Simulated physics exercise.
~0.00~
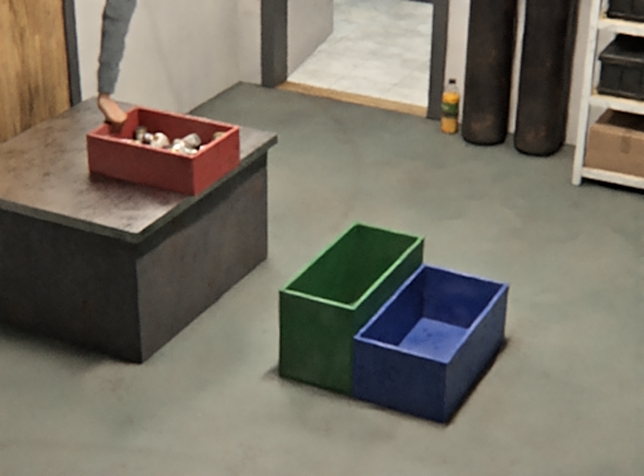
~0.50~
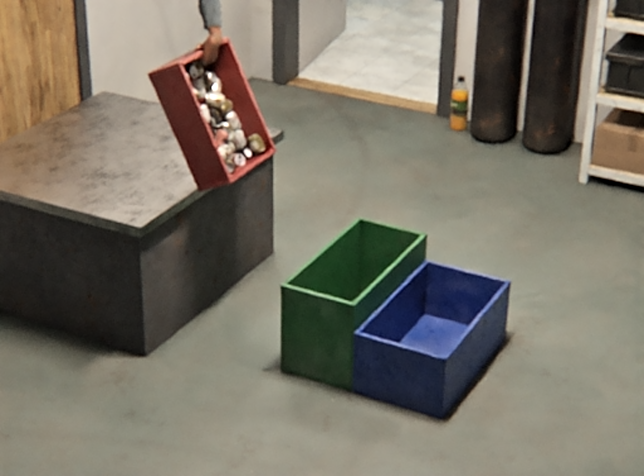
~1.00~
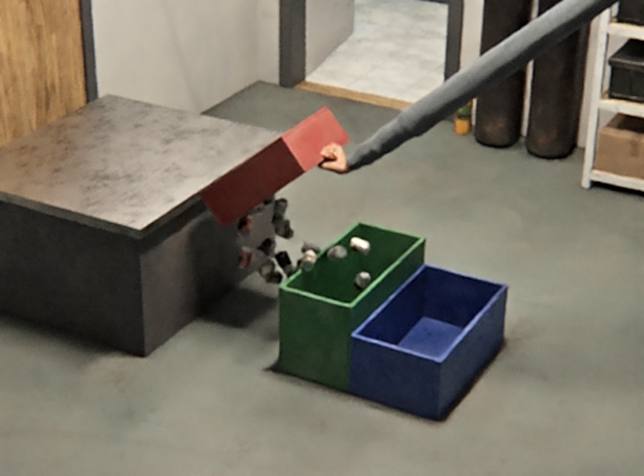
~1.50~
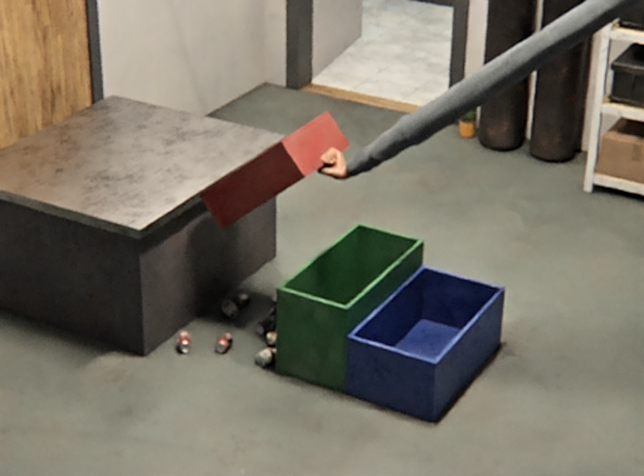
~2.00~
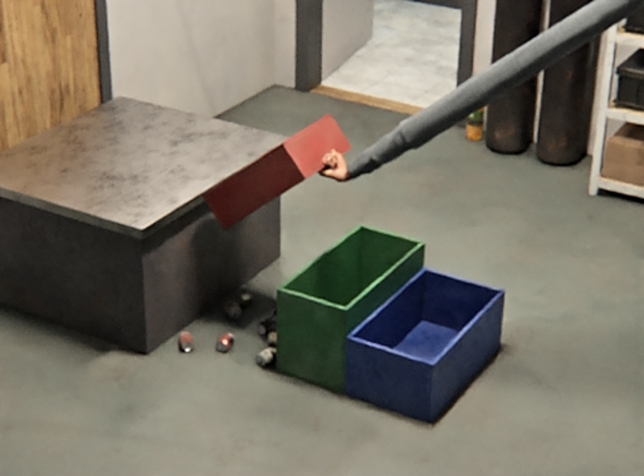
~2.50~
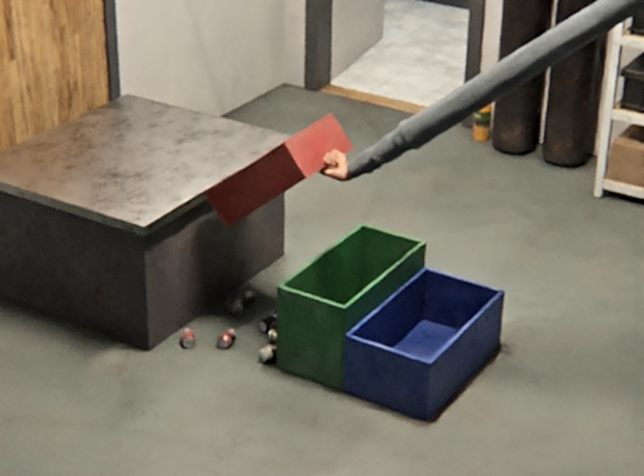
A hand tipped a red box of small cans over the edge of a dark bench, spilling some into the green bin while many landed on the floor short of it, and the blue box beyond caught none as the red one stayed tilted.
